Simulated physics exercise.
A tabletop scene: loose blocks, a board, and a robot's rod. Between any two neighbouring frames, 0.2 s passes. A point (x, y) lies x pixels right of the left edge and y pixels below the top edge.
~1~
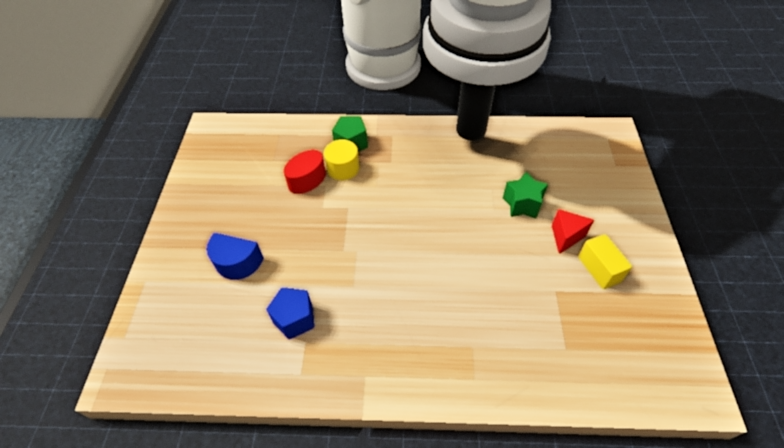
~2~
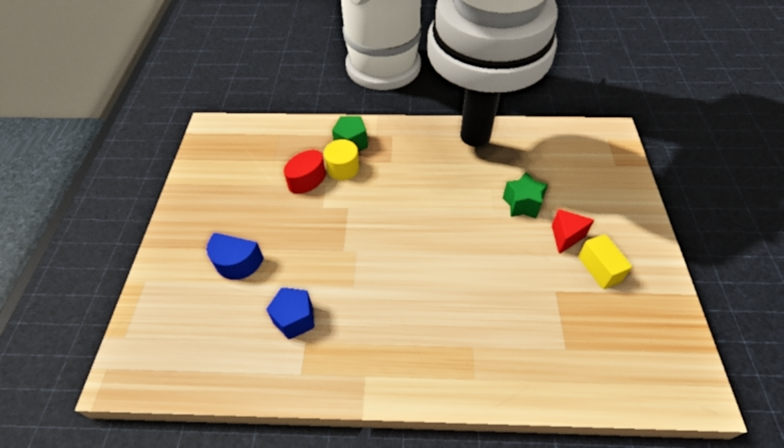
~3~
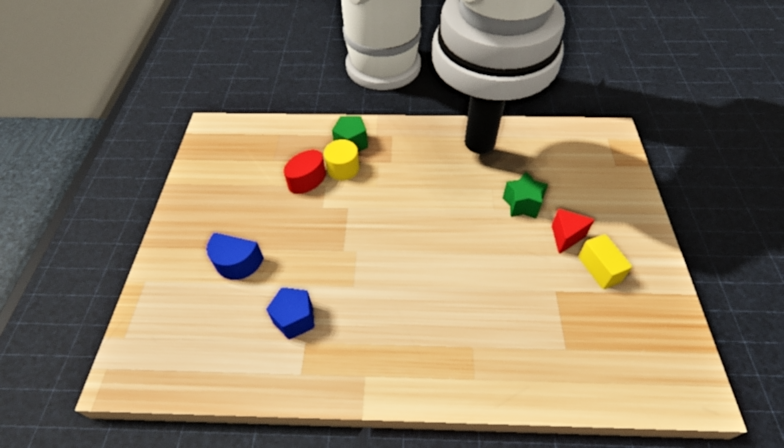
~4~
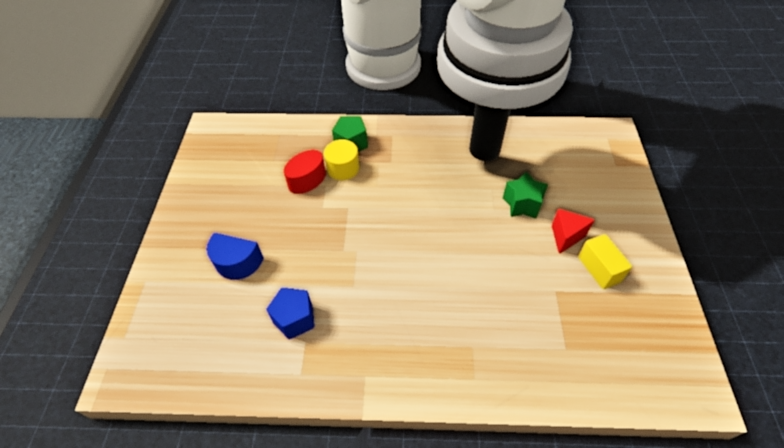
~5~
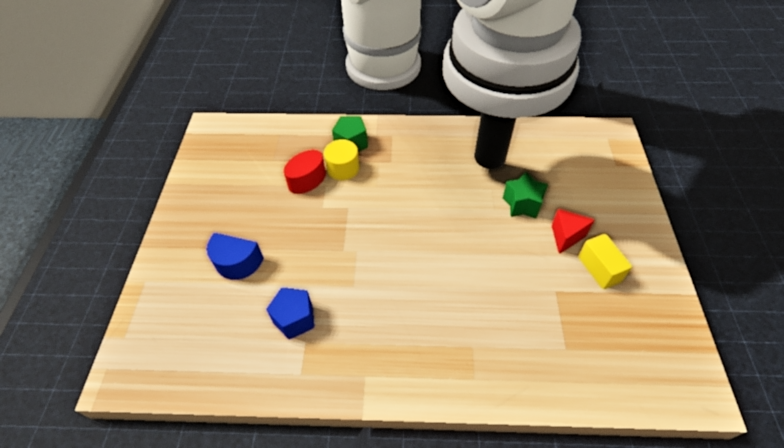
A robot's black rod starts near the top edge of a wooden board and moves slowly down and slightly right, drawing closer to the green star. The star, red triangle and yellow block on the right stay still, as do the red, yellow, green and blue blocks on the left.
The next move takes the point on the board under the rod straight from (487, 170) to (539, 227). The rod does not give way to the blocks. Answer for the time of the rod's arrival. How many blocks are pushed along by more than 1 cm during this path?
In total, three or more blocks get moved by over 1 cm.
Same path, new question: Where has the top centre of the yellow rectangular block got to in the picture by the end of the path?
It is going to be at (629, 270).
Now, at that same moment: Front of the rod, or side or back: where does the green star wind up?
The green star stays in front.
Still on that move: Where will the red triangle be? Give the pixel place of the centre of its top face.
The answer is (604, 246).
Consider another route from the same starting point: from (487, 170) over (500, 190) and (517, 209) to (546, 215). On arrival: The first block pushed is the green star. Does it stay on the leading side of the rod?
Pushed along.
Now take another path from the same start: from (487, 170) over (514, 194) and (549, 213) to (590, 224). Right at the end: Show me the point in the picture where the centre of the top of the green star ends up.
Its top face will be centred at roughly (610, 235).
What follows on the original path. Halfway along, rod at (516, 188); green star at (541, 201).
At the end, rod at (543, 217); green star at (572, 232); red triangle at (604, 246); yellow rectangular block at (629, 270).
